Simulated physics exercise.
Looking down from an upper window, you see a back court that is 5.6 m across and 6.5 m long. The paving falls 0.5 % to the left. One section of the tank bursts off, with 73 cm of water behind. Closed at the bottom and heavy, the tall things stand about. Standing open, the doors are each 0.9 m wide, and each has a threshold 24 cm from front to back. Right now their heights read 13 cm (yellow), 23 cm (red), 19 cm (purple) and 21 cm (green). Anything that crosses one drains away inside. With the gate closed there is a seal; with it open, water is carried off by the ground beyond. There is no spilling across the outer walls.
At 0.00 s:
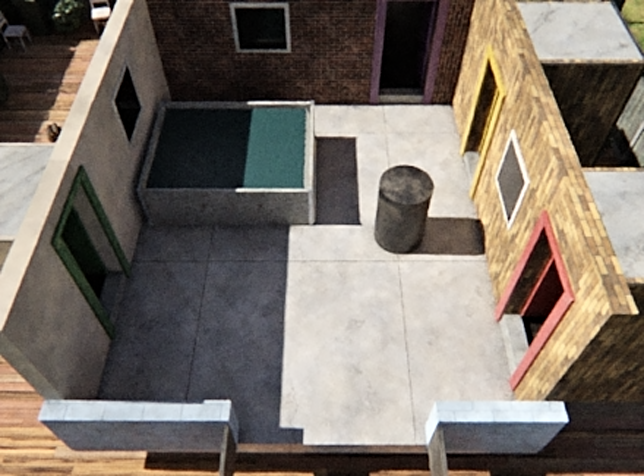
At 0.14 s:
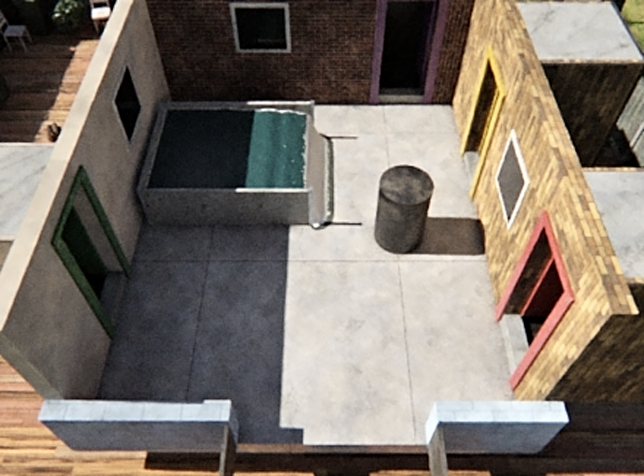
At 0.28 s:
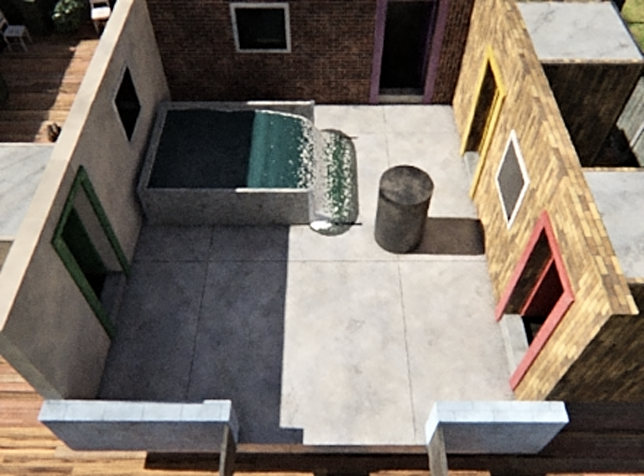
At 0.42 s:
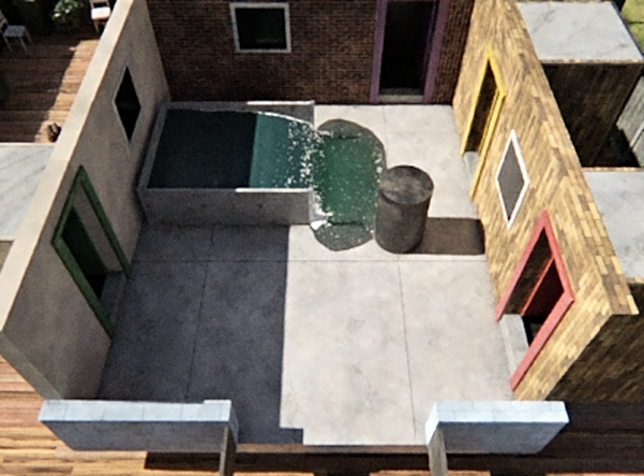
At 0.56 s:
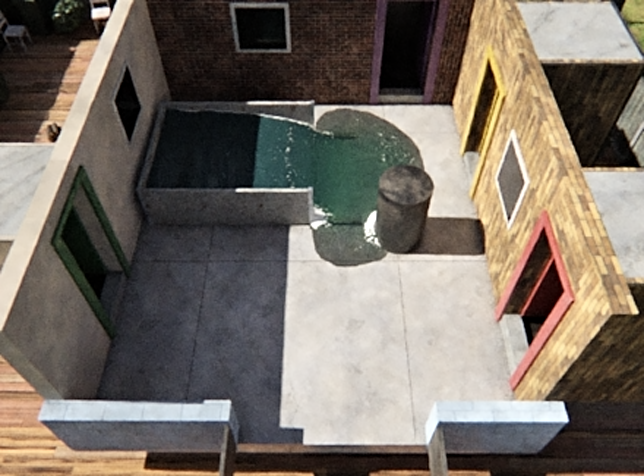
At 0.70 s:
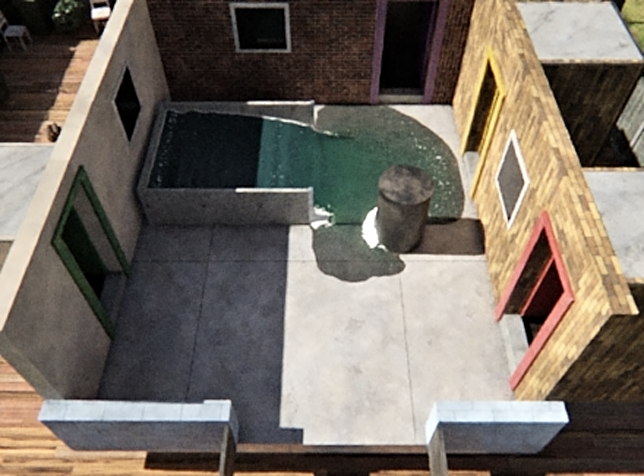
The clip shows a walled court seen from above, where one side of a rectangular tank opens and green water pours out to the right, spreading across the pale paving and around a dark upright cylinder.
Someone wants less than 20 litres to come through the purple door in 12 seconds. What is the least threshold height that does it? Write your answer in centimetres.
It needs to be around 25 cm high.
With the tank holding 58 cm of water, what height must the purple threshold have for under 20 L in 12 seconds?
A step of about 20 cm does it.
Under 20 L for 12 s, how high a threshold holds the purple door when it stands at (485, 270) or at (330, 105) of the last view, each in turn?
Around 7.0 and 11.0 cm respectively.
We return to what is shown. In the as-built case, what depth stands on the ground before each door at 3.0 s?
Yellow door 35 cm, red door 4 cm, purple door 29 cm, green door 0 cm.
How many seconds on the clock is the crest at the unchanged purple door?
2.8 s.
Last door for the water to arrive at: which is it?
The answer is the green door.
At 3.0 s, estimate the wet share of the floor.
Some 60 per cent is wet.
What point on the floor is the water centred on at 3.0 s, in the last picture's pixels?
Around (356, 184).
After 1.4 s water covers 35 % of the floor, deepest (42 cm) near (469, 182); 14 cm at the purple door, 0 litres in over its 19 cm threshold.
After 3.0 s water covers 60 % of the floor, deepest (37 cm) near (471, 189); 29 cm at the purple door, 33 litres in over its 19 cm threshold.
After 12.0 s water covers 100 % of the floor, deepest (12 cm) near (203, 134); 7 cm at the purple door, 63 litres in over its 19 cm threshold.
At the purple door as built, the water arrived by 0.9 s and peaked near 31 cm at 2.8 s.
With a threshold of 20.5 cm, 50 litres would have come in within the 12 s; with 28 cm, 10 litres. So under 20 litres takes about 25 cm.
